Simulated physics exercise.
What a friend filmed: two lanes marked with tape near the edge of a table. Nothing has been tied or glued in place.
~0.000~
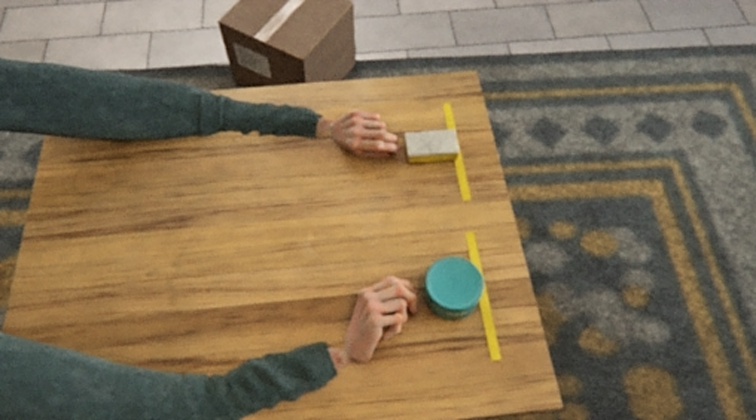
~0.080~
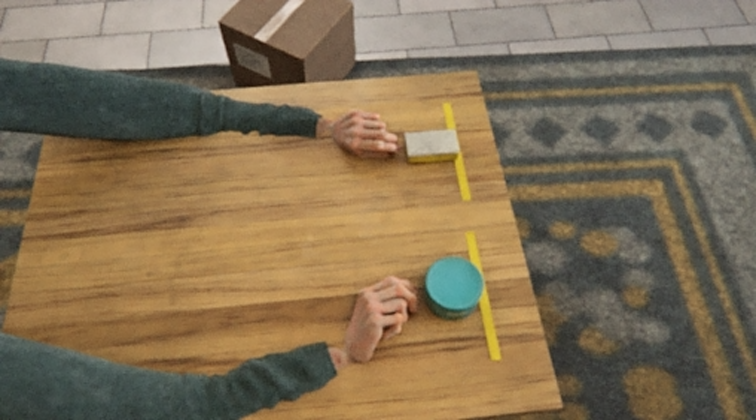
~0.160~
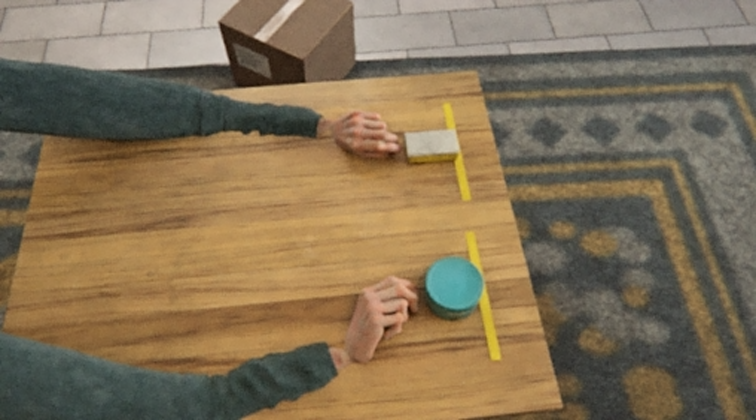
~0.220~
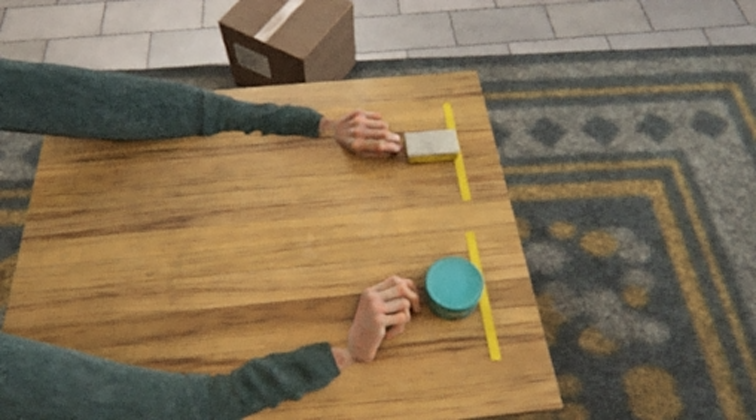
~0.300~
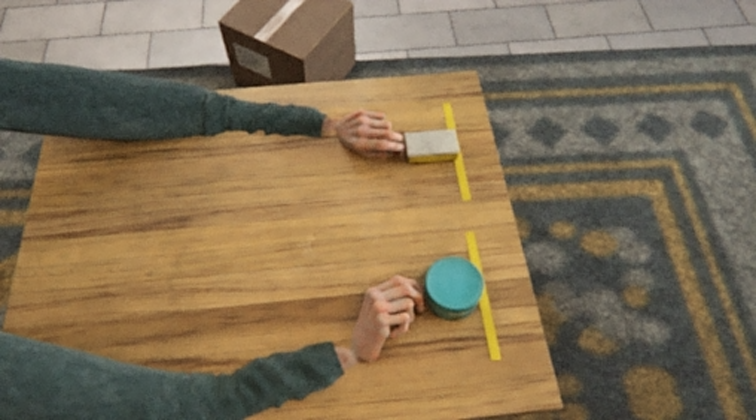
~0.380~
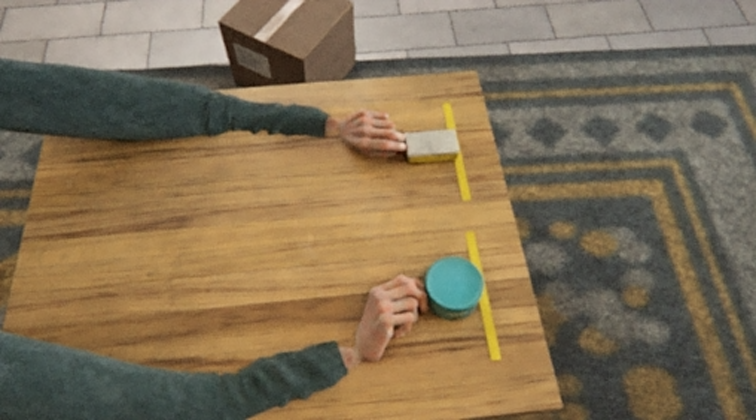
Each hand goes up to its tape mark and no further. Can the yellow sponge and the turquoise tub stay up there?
Well, the yellow sponge remains on the tabletop, and the turquoise tub remains on the tabletop.
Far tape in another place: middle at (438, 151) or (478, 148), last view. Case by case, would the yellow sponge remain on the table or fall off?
Well, it does not go over the first time and does not stay on the second time.
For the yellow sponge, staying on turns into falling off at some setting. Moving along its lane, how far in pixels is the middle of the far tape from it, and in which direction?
The switch happens after a rightward move of 12 pixels.
After 1.10 s, yellow sponge displaced a little near (458, 145); turquoise tub displaced a little near (484, 286).
In the end (3.4 s), the yellow sponge remains on top, near (487, 143); the turquoise tub remains on top, near (517, 283).
